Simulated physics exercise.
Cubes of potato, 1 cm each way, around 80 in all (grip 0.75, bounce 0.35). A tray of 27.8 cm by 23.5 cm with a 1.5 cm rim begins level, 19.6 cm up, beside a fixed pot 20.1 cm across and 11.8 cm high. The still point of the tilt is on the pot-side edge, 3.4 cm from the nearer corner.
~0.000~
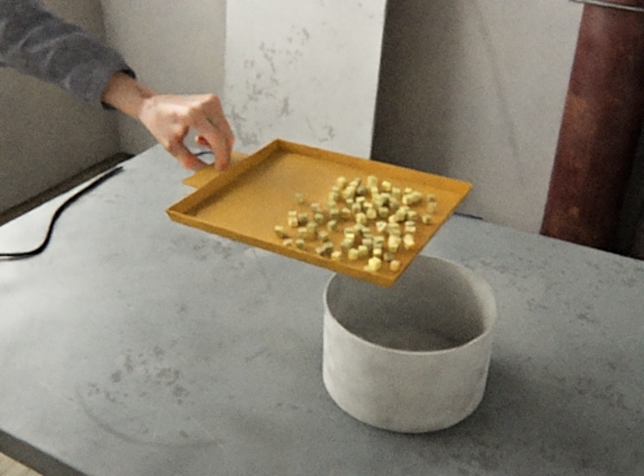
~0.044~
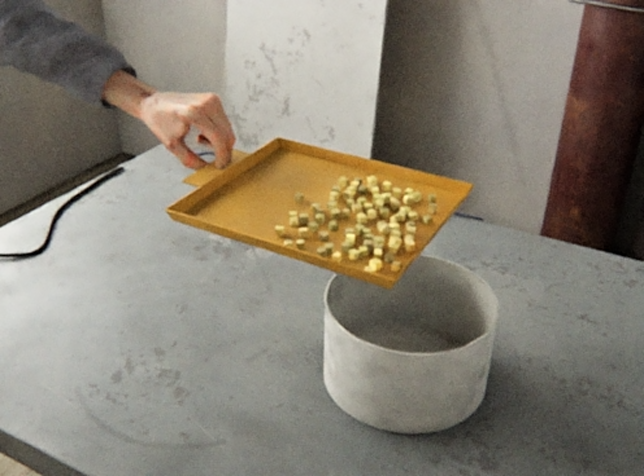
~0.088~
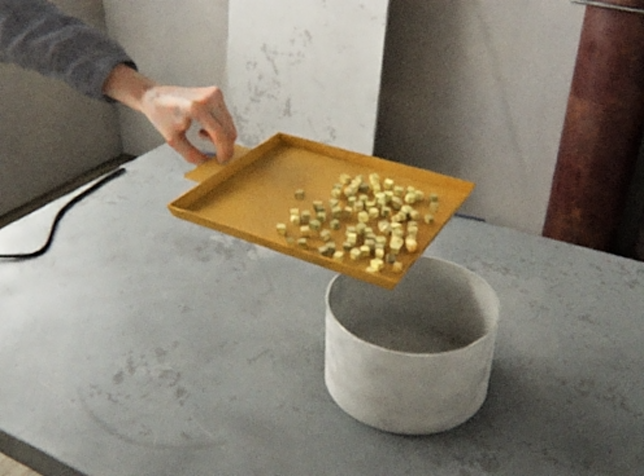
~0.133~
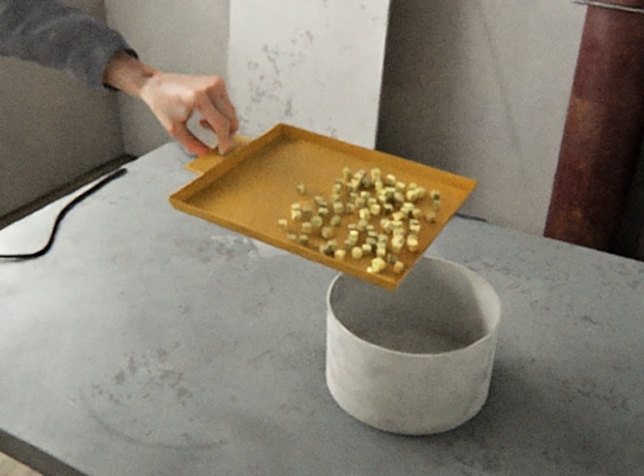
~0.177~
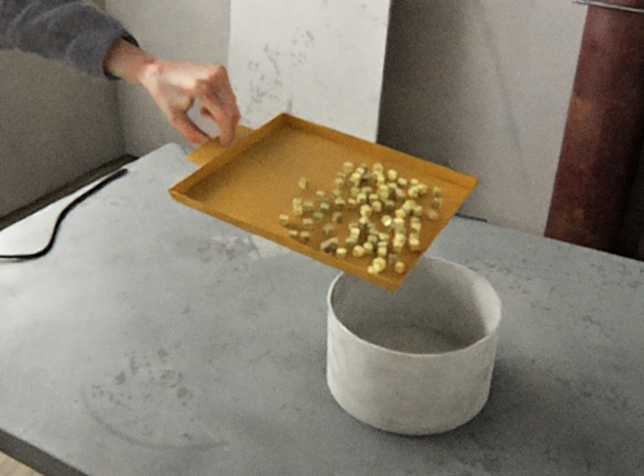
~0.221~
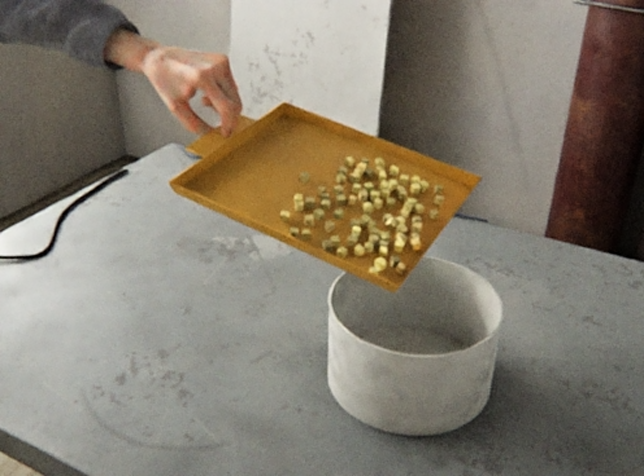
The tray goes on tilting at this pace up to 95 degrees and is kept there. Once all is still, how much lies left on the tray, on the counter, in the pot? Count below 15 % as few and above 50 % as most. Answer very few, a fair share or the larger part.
Left on the tray: Very few; on the counter: The larger part; in the pot: A fair share.
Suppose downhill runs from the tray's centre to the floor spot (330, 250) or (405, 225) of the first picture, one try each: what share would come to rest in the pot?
Some 5 and 75 per cent.
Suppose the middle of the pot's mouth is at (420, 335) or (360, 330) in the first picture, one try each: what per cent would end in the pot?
Some 100 and 70 per cent.
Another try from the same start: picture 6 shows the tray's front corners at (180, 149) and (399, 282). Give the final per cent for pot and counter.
Pot 50, counter 50.
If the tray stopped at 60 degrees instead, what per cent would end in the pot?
It would be near 10 per cent.
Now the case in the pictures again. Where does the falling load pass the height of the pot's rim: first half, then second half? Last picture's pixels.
First near (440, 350), later near (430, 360).
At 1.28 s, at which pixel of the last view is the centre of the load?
At about (430, 249).
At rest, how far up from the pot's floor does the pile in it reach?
About 1.0 cm.
After 0.85 s, tilt 50 degrees; the tray holds 100 %, the pot 0 %.
After 1.28 s, tilt 77 degrees; the tray holds 80 %, the pot 10 %.
Then, at 1.78 s, tilt 95 degrees; the tray holds 0 %, the pot 45 %.
At rest (2.9 s), tray 0 %, counter 55 %, pot 45 %.
